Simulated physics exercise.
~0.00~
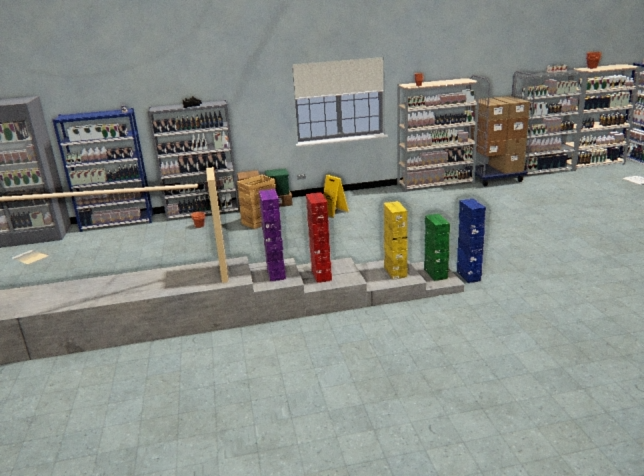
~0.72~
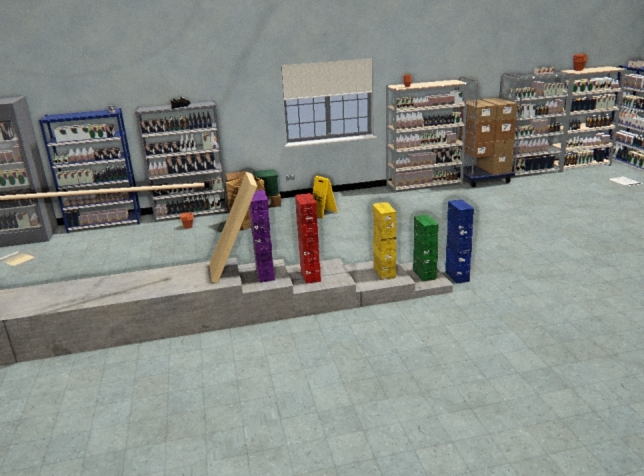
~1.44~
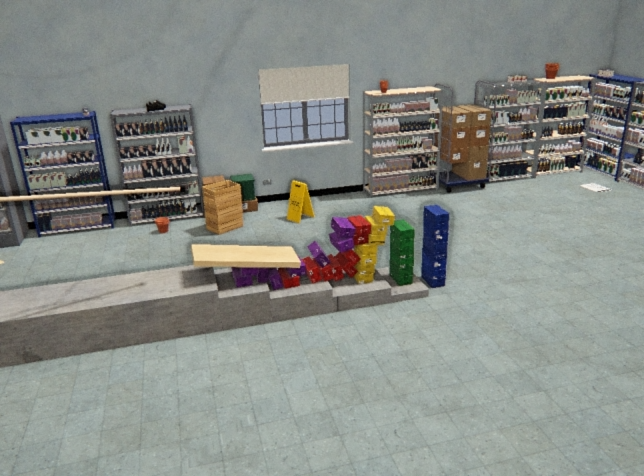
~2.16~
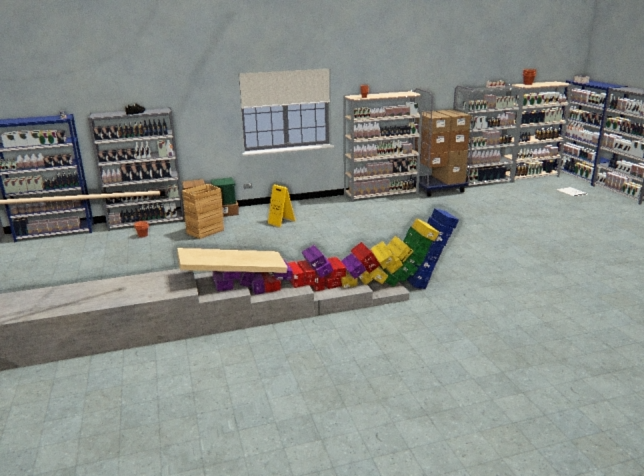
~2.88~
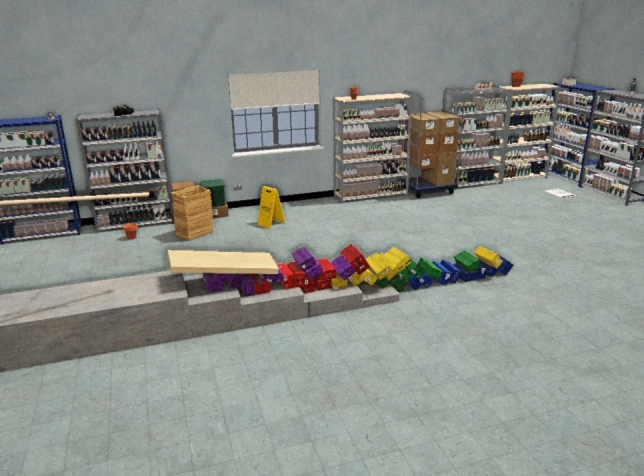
A wooden board tips into coloured stacks of boxes, toppling them rightward into a heap.
